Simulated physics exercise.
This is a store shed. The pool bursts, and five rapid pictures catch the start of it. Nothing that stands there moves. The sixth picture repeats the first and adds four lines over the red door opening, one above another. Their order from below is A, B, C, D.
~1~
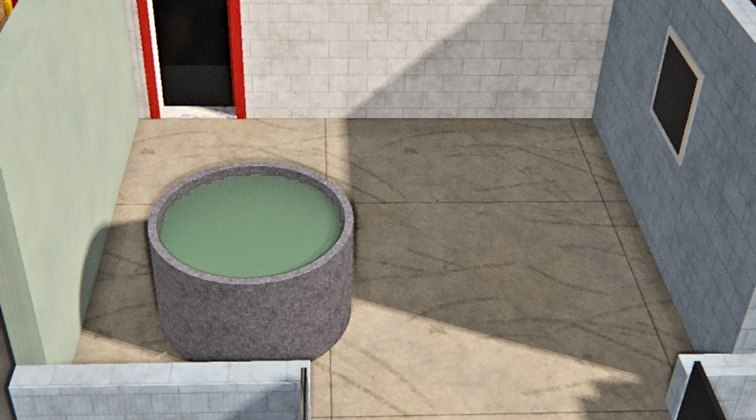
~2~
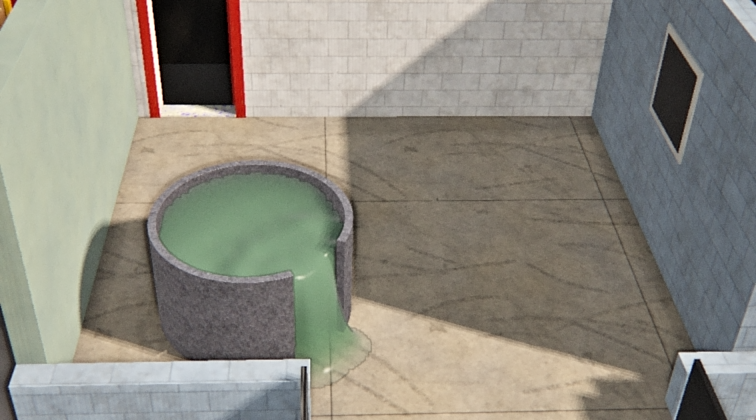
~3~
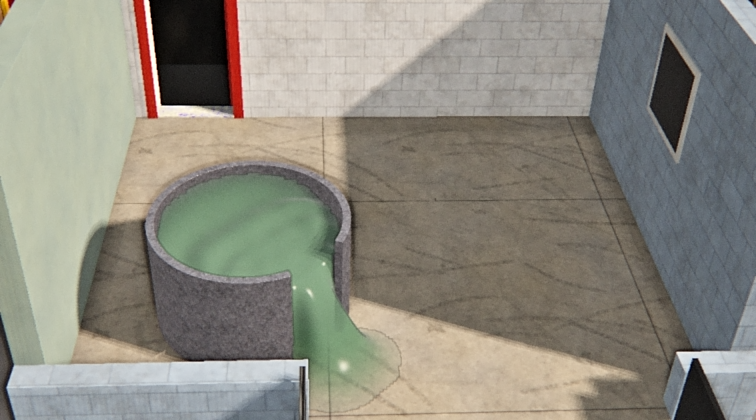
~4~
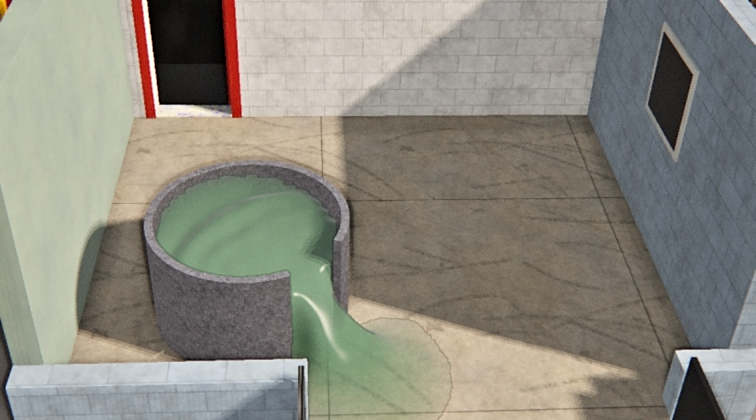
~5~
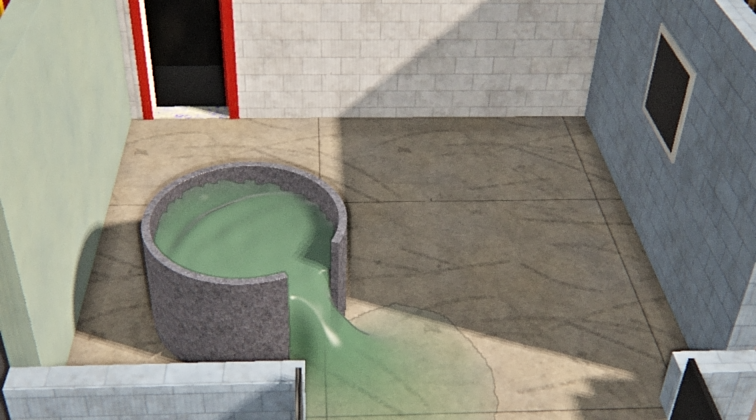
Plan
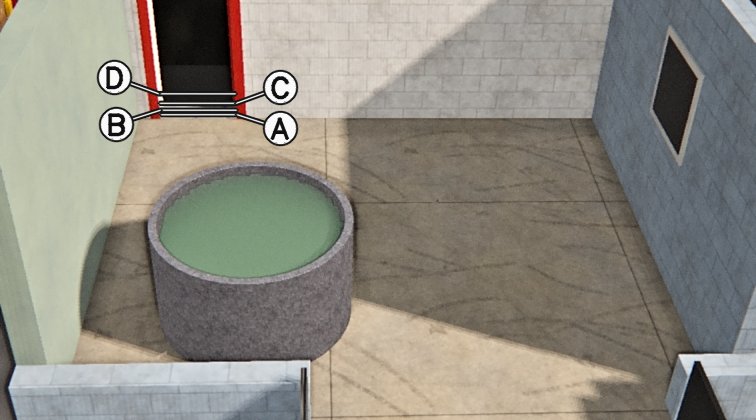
Green water pours through a gap in a round stone pool and spreads across the ground.
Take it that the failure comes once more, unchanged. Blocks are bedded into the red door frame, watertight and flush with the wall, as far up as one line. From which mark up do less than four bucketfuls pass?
It is A.
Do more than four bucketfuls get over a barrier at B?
No, that is safe.
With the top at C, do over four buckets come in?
No, that is safe.
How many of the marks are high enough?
All of the four.
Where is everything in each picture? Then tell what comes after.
Water in the pool at rest, its middle at (252, 225); foot of the red doorway at (199, 118); open gate at (497, 353).
Water covers 1 % of the ground, its front hidden from here.
Water covers 3 % of the ground and shows as far out as (363, 333).
Water covers 6 % of the ground and shows as far out as (401, 327).
Water covers 9 % of the ground and shows as far out as (418, 327).
On the marked copy, A at (199, 114); B at (198, 110); C at (198, 103); D at (197, 93); from the bottom up A, B, C, D.
For mark A, nothing gets over.
For mark B, nothing gets over.
For mark C, nothing gets over.
For mark D, nothing gets over.
